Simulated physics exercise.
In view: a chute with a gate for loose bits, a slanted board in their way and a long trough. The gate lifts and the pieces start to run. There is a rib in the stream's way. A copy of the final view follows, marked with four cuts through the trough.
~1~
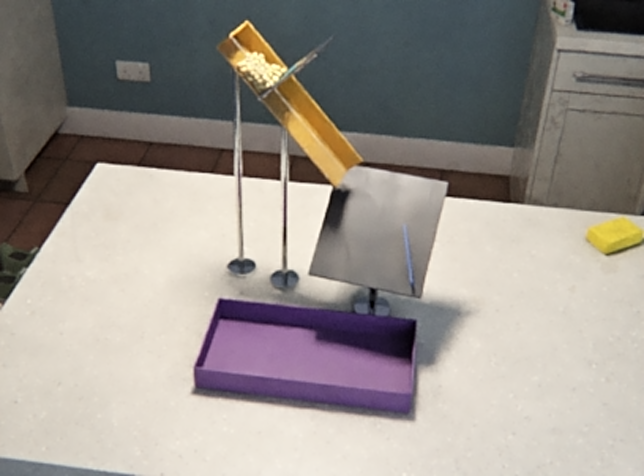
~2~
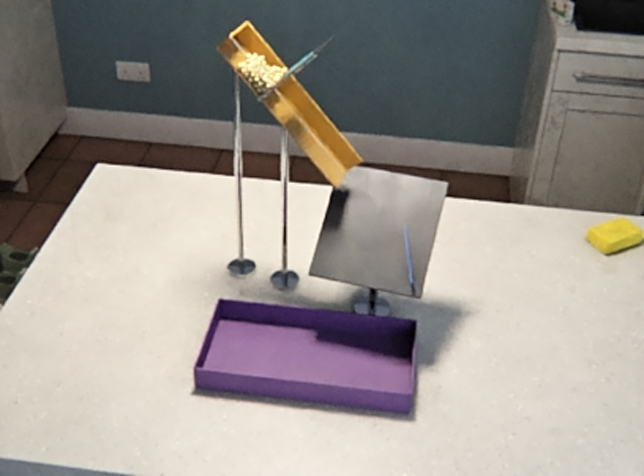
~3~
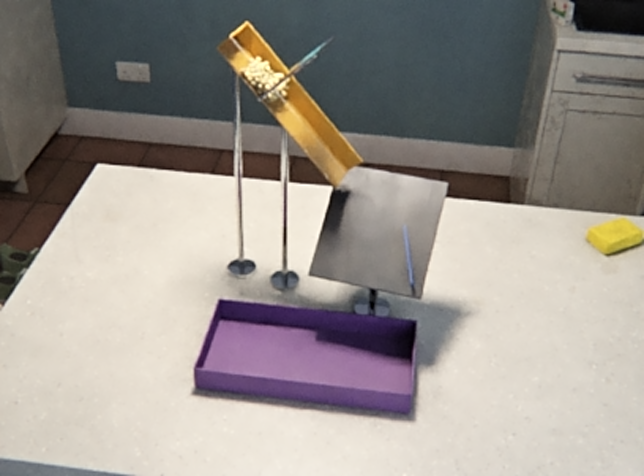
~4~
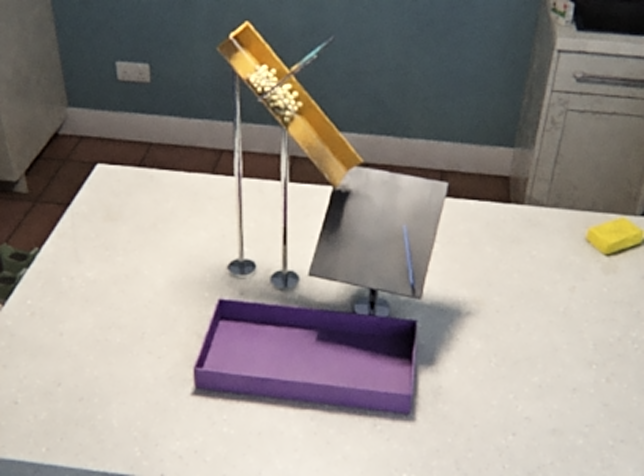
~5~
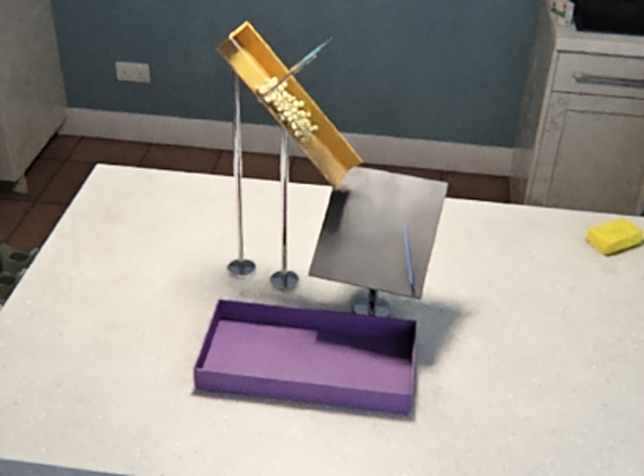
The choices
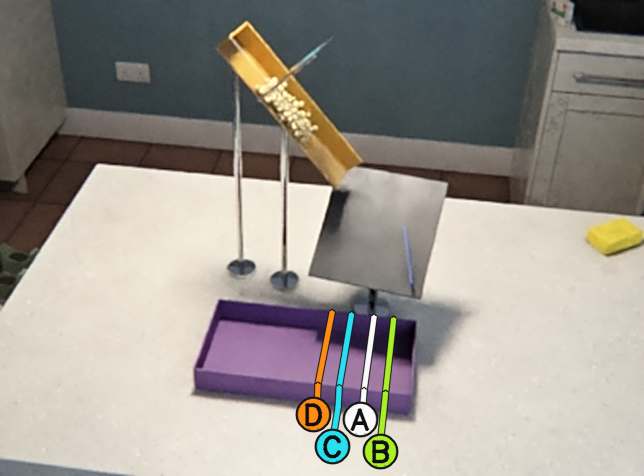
A pale worktop fills most of a kitchen seen from above at a steady angle, with a blue-green wall and white cabinets behind. An orange chute on thin metal stands slopes down to the right toward a tilted grey board with a thin blue rib, a purple trough in front and a yellow sponge at right. The gate lifts, and the cream-coloured beans slide down the chute, spreading into a longer, looser cluster.
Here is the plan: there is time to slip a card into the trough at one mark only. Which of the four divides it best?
Take B.
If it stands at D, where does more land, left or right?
Right.
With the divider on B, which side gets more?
The right side.
On the marked copy, line A crosses the front rim at (364, 389); line B crosses the front rim at (385, 391); line C crosses the front rim at (339, 386); line D crosses the front rim at (318, 383).
With A, of what is caught, about a tenth on the left of the divider, the larger part on the right.
With B, of what is caught, roughly a third on the left of the divider, roughly two thirds on the right.
With C, of what is caught, just a few on the left of the divider, almost all on the right.
With D, of what is caught, just a few on the left of the divider, almost all on the right.
